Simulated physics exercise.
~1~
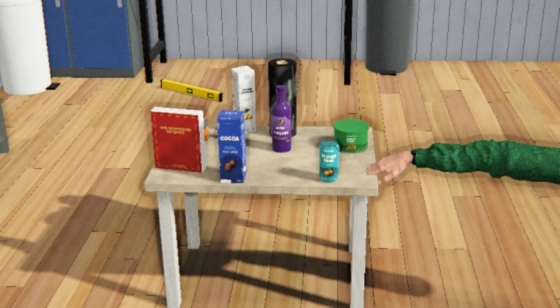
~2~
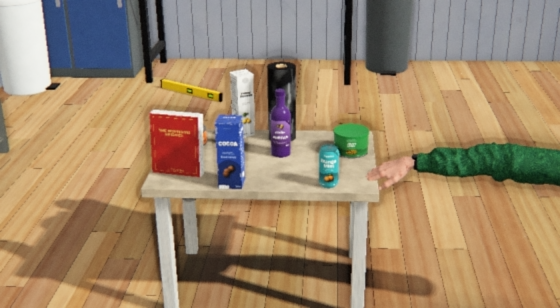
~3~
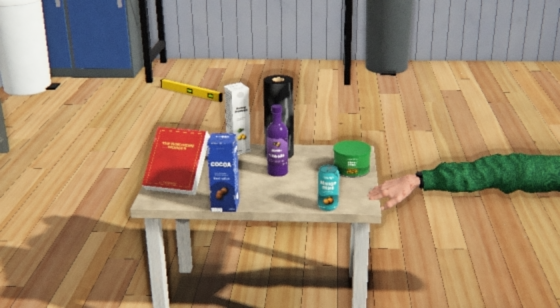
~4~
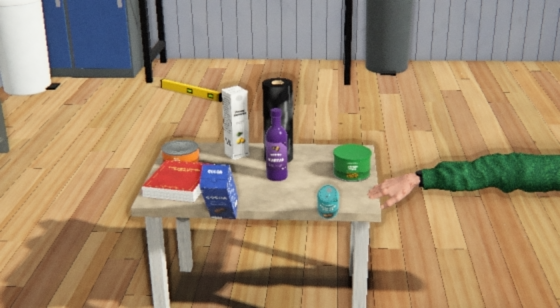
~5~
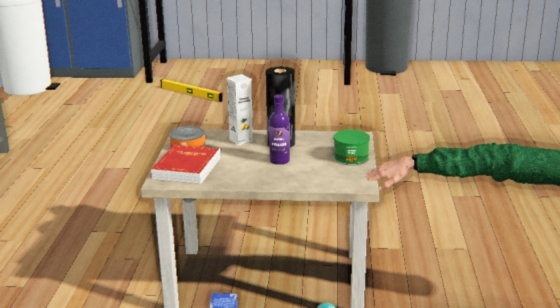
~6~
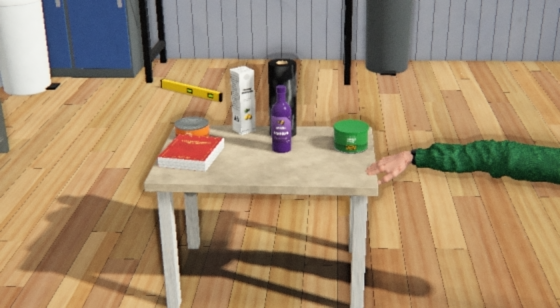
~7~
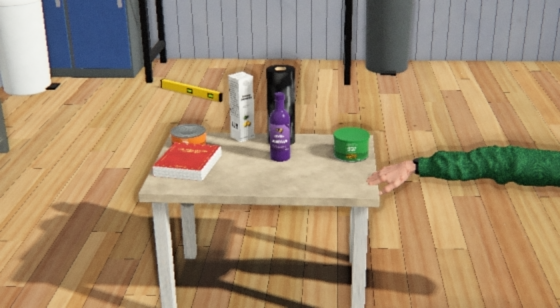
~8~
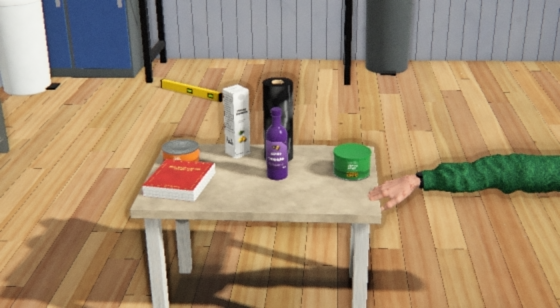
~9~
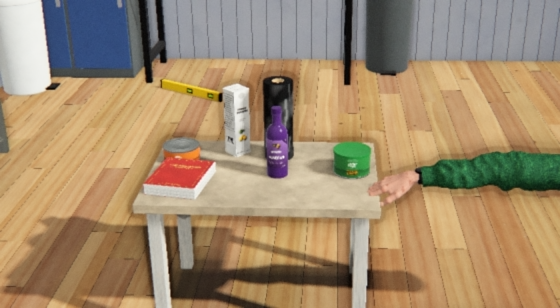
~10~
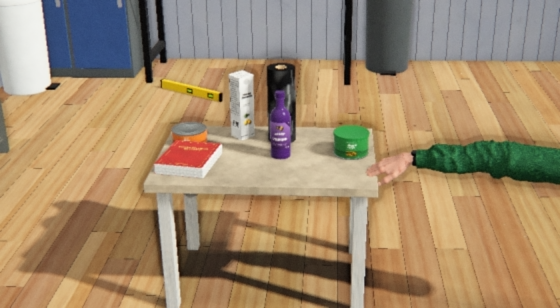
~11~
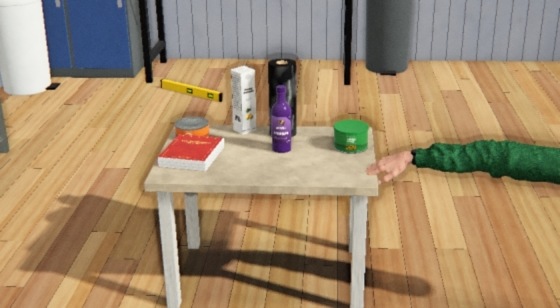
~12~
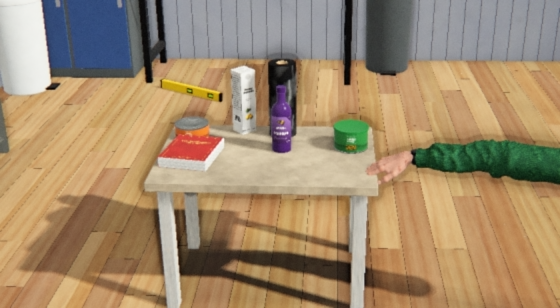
A small side table stands on a wooden floor, seen from the front and slightly above, with a green-sleeved arm reaching in to its right edge. On it are a red book, blue carton and orange tub at left, a white carton, black roll and purple bottle near the middle, and a turquoise can and green tub at right. The table slides towards us; the book falls flat, and the blue carton and can tip off the front edge. The table moves back, forward and back again. The book stays lying down, the purple bottle upright.
